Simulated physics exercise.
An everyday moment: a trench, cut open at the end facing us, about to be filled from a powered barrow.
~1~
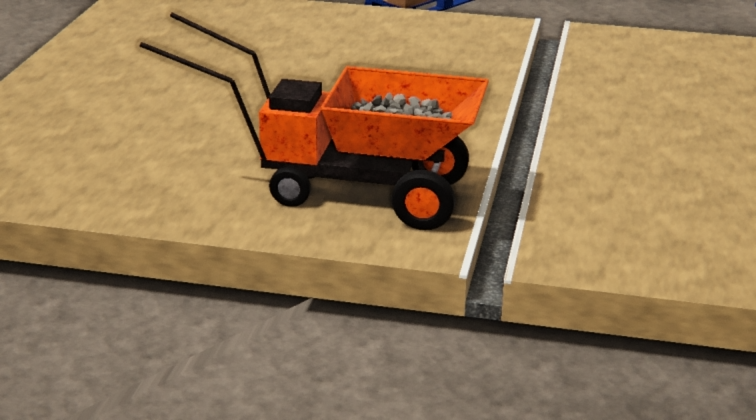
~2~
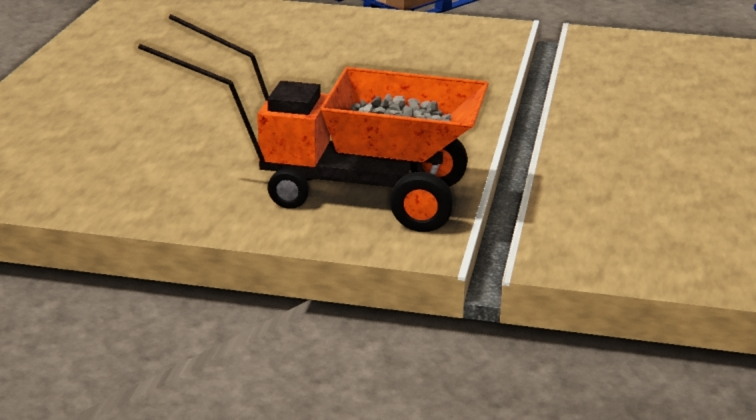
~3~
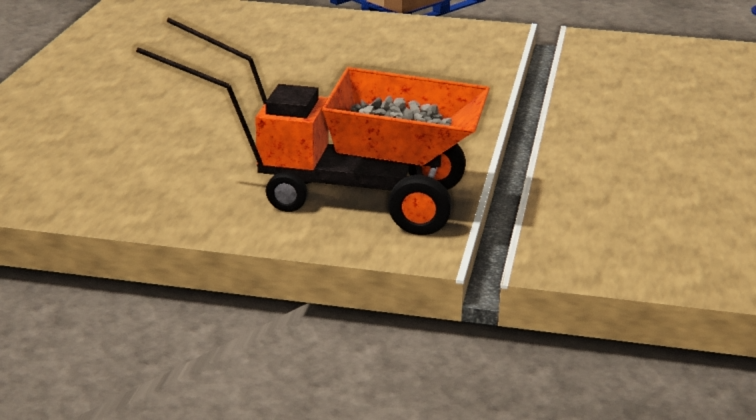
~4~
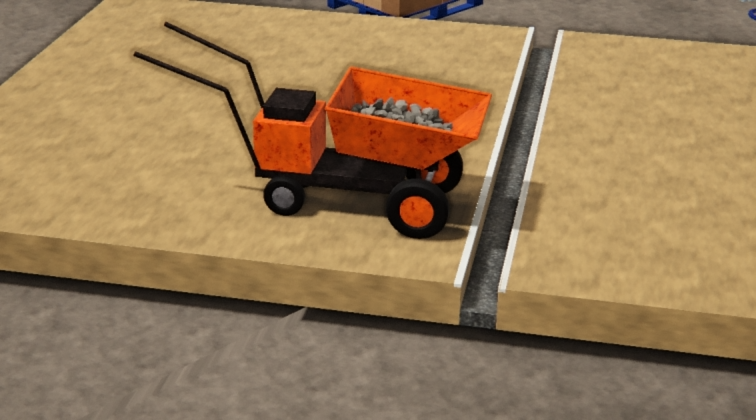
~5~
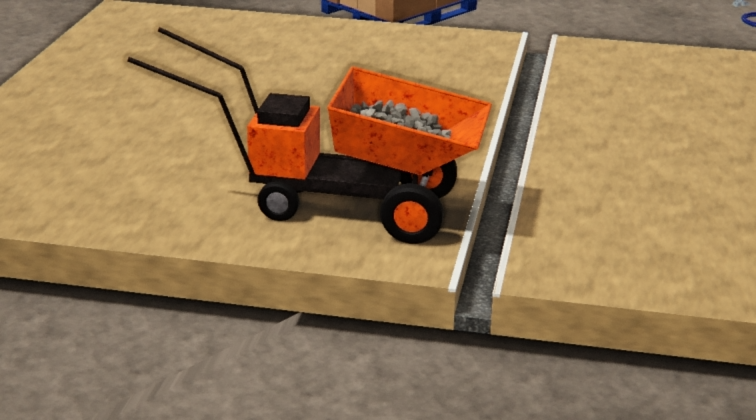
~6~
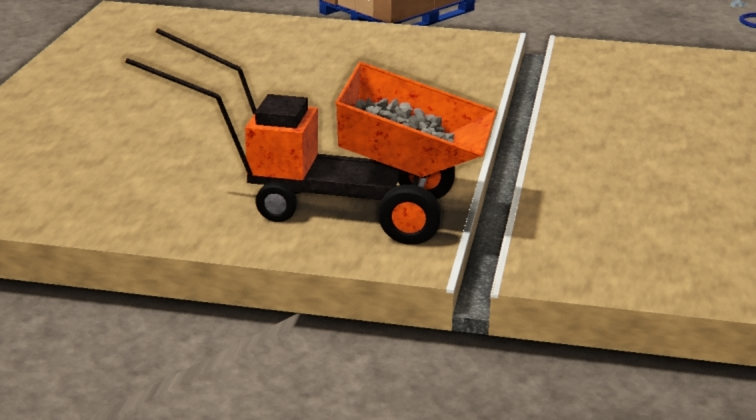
The video shows an orange powered barrow loaded with grey broken stones standing on a tan slab, beside a narrow, white-edged trench to its right, as its skip gradually tilts forward toward the right and the view shifts slightly.
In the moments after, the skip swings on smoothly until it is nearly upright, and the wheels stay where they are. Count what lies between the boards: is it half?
It catches under half.
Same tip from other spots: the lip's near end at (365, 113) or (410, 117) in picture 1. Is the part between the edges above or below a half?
First below a half, then most of it.
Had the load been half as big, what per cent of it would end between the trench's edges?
Roughly 0 in a hundred.
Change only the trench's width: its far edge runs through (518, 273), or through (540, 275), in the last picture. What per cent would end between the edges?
The first gives 20 %, the second 80 %.
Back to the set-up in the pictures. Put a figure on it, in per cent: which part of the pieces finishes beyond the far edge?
About 65 per cent.
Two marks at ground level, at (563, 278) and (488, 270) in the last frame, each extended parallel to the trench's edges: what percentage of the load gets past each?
In turn 20 and 70 in a hundred.
Soon after the last picture, skip tipped steeply; all in the skip.
A little later, skip tipped right over; about half in the skip; about half beyond it.
Later still, skip tipped right over; about a third in the skip; a stray few in or heaped over the trench; about two thirds beyond it.
At rest, skip tipped right over; about a third in the skip; a stray few in or heaped over the trench; about two thirds beyond it.
